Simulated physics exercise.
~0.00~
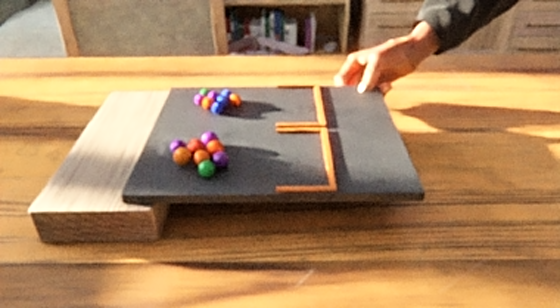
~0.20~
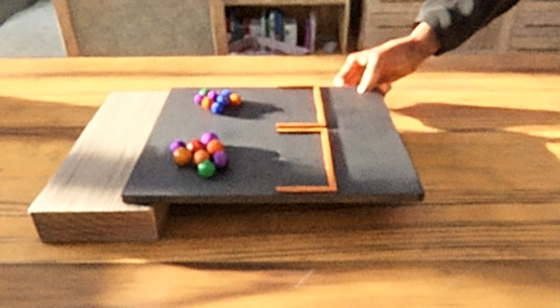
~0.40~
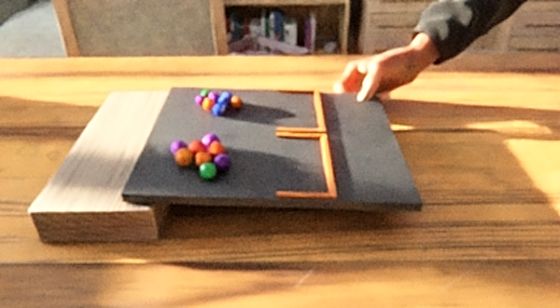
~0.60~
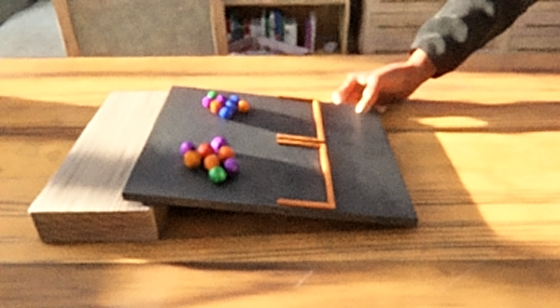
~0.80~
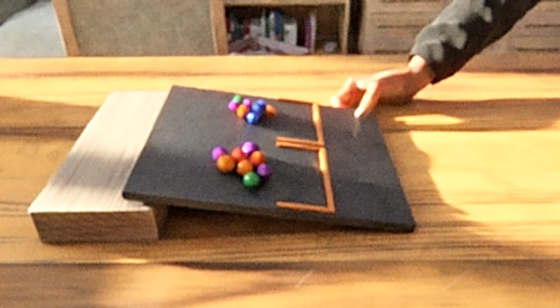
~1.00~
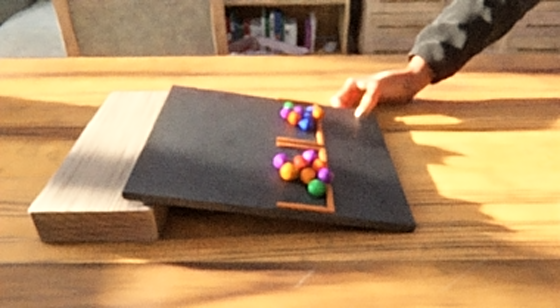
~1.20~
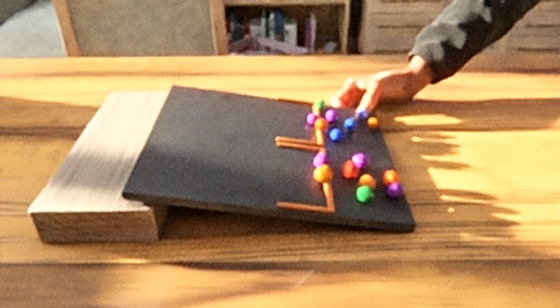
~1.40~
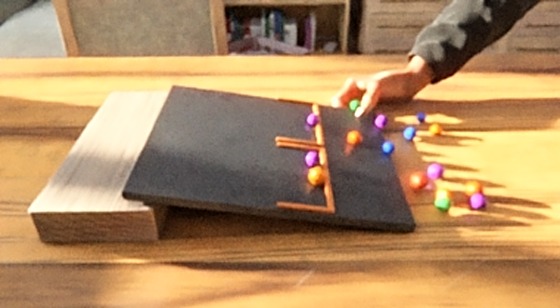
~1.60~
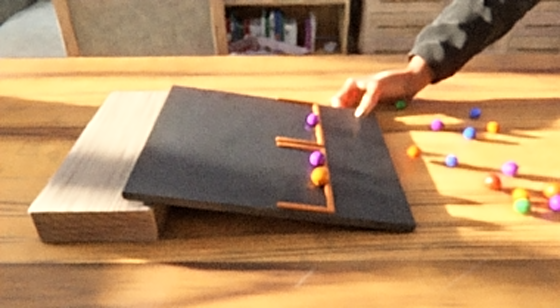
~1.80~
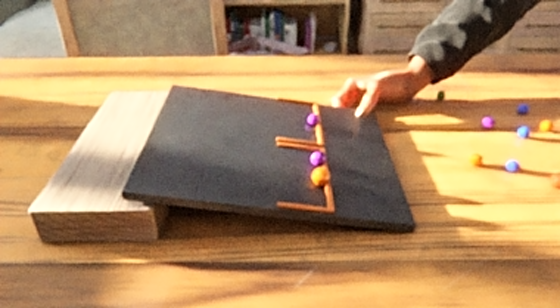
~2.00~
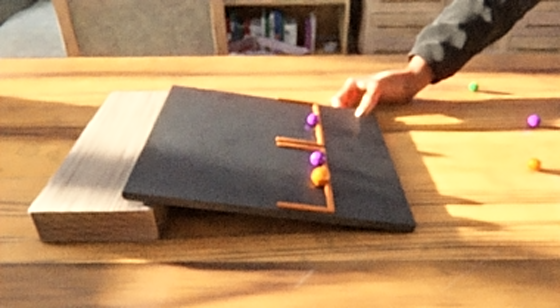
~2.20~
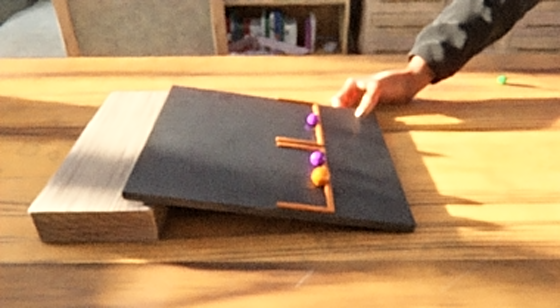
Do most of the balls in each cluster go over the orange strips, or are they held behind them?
Most of the balls in both the nearer and the farther cluster go over the strips and roll off to the right, with only a few left behind.
